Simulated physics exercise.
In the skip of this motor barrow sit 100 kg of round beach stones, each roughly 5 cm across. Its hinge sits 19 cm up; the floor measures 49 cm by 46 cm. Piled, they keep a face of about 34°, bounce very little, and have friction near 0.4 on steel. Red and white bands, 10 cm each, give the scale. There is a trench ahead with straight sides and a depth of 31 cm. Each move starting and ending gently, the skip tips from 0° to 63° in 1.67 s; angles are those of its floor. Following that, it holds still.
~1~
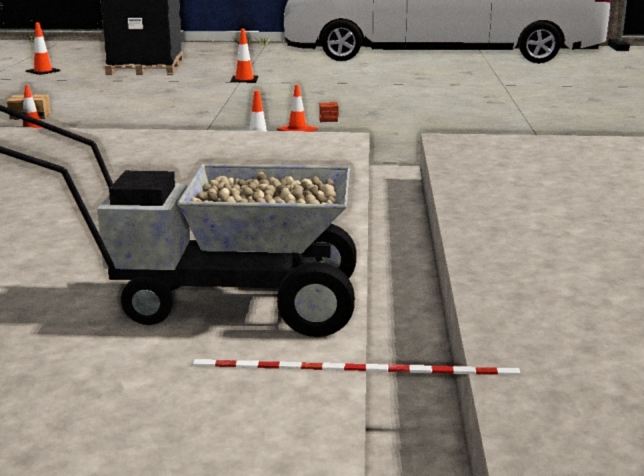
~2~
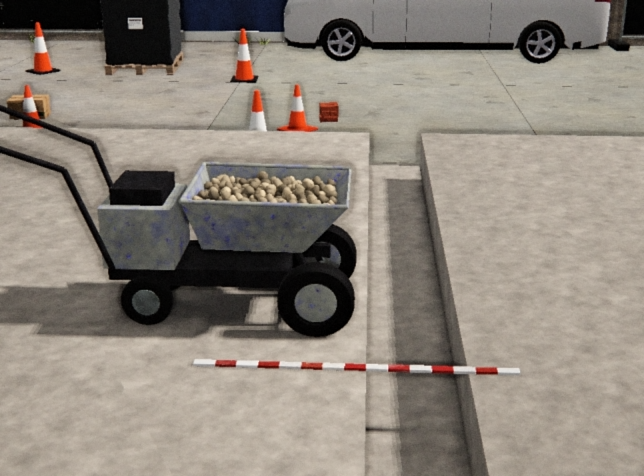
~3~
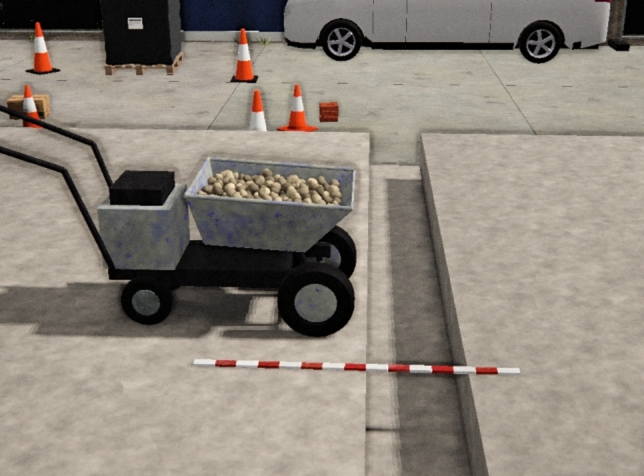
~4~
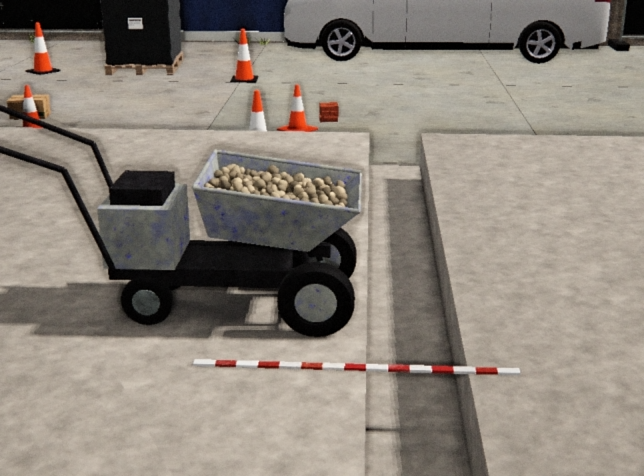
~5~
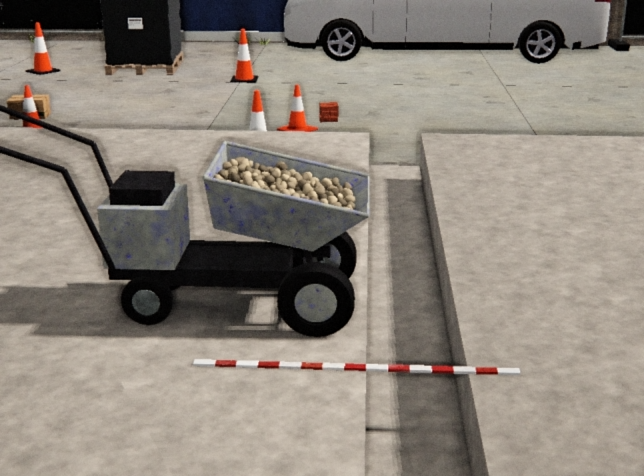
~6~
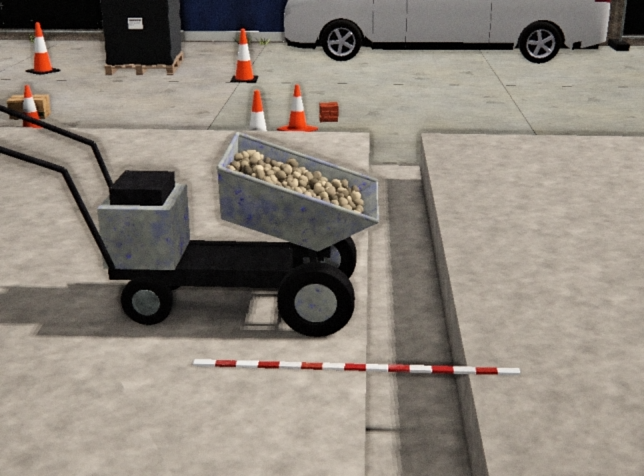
On a paved yard with traffic cones and a parked silver vehicle behind, a motor barrow stands left of a straight-sided trench while its skip of round stones tilts gradually forward to the right, its rear end rising.
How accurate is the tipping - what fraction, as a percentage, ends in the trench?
Close to 66 in every hundred.
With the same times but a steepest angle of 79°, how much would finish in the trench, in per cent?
Then close to 55 per cent.
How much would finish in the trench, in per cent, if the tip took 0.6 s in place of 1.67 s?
With that change, it comes to around 40 per cent.
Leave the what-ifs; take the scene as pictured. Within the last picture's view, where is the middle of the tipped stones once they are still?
In the last view, about (441, 350).
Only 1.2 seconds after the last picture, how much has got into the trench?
By that point it's something like 25 in a hundred.
Then, 0.6 s after the last picture the floor is at 53°, 99 % in the skip, 1 % in the trench; the foremost stones are at (428, 255).
Then, 1.2 s after the last picture the floor is at 63°, 51 % in the skip, 26 % in the trench, 22 % past the trench; the foremost stones are at (525, 308).
Then, 1.5 s after the last picture the floor is at 63°, 27 % in the skip, 39 % in the trench, 35 % past the trench; the foremost stones are at (591, 320).
Then, 3.5 s after the last picture the floor is at 63°, 0 % in the skip, 66 % in the trench, 34 % past the trench; the foremost stones are at (621, 325).
